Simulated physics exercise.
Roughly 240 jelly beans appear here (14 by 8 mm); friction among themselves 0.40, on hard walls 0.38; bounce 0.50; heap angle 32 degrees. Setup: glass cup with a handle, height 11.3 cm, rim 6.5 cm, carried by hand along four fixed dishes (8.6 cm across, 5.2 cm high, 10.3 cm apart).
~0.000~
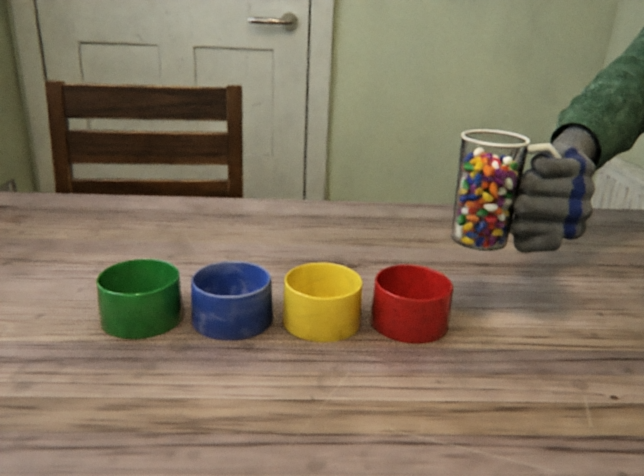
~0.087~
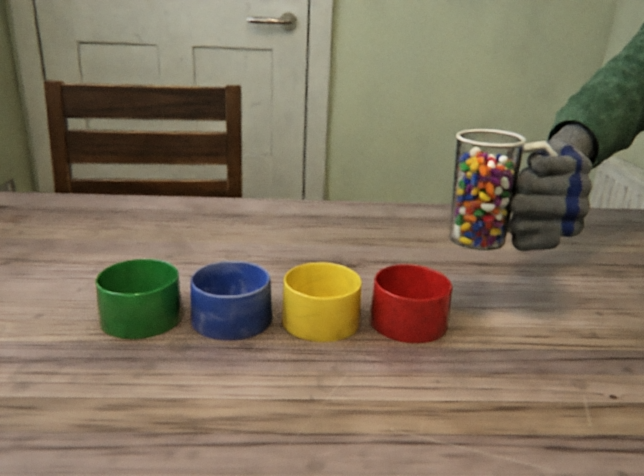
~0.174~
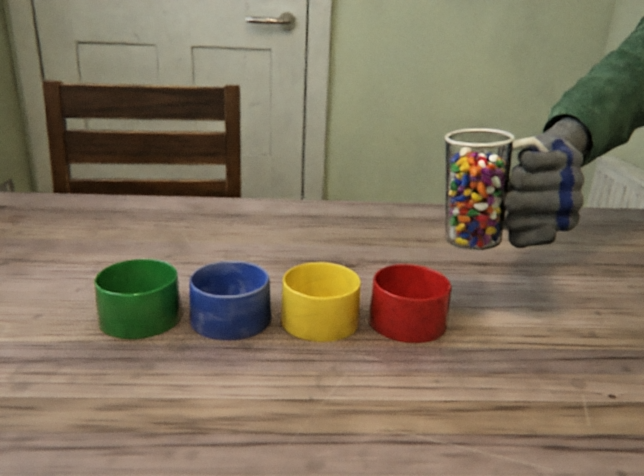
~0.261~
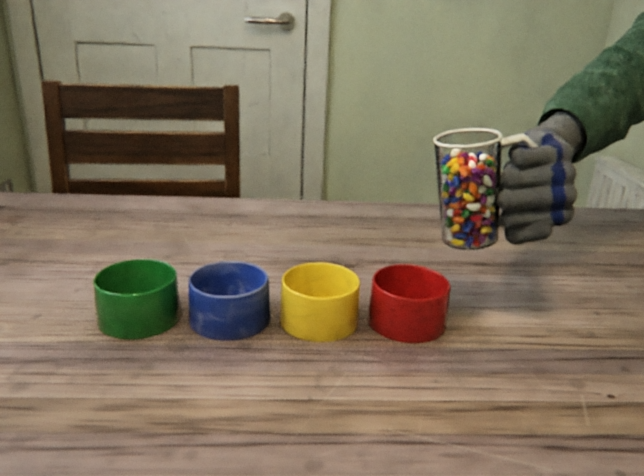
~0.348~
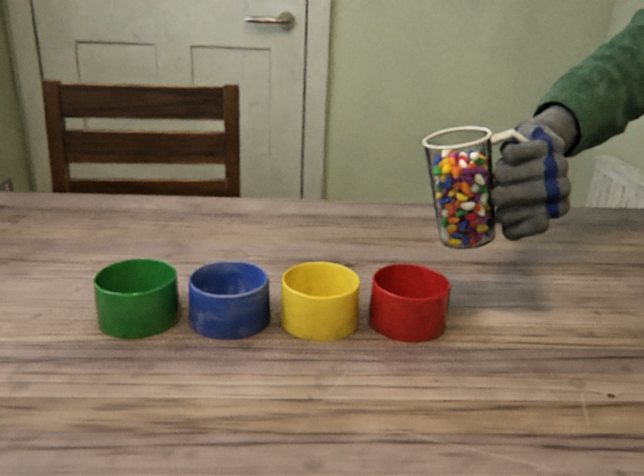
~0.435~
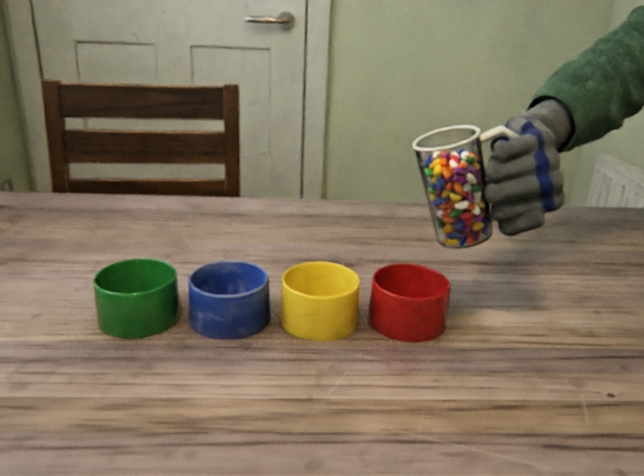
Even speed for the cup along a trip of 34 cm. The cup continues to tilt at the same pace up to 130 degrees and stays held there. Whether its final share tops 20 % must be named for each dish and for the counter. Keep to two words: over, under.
Red: Share not greater than a fifth; blue: Share greater than a fifth; green: Share not greater than a fifth; yellow: Share not greater than a fifth; counter: Share not greater than a fifth.
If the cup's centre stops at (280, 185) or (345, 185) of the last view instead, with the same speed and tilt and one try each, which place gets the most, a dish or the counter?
First try: Blue; second try: Counter.
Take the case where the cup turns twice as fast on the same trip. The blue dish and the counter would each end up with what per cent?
In that case the blue dish gets 0 and the counter gets 10.
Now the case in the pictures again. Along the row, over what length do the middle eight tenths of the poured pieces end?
Roughly 5 cm of the row.
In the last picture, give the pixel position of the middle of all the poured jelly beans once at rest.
Close to pixel (224, 296).
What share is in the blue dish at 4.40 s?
I'd say around 95 per cent.
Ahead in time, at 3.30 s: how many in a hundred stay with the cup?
0 %.
After 2.15 s, tilt 100 degrees; cup holds 100 %.
After 3.30 s, tilt 130 degrees; cup holds 0 %, blue 95 %.
After 4.40 s, tilt 130 degrees; cup holds 0 %, blue 95 %.
In the end, at 4.7 s, red 0 %, blue 95 %, green 0 %, yellow 0 %, counter 5 %.
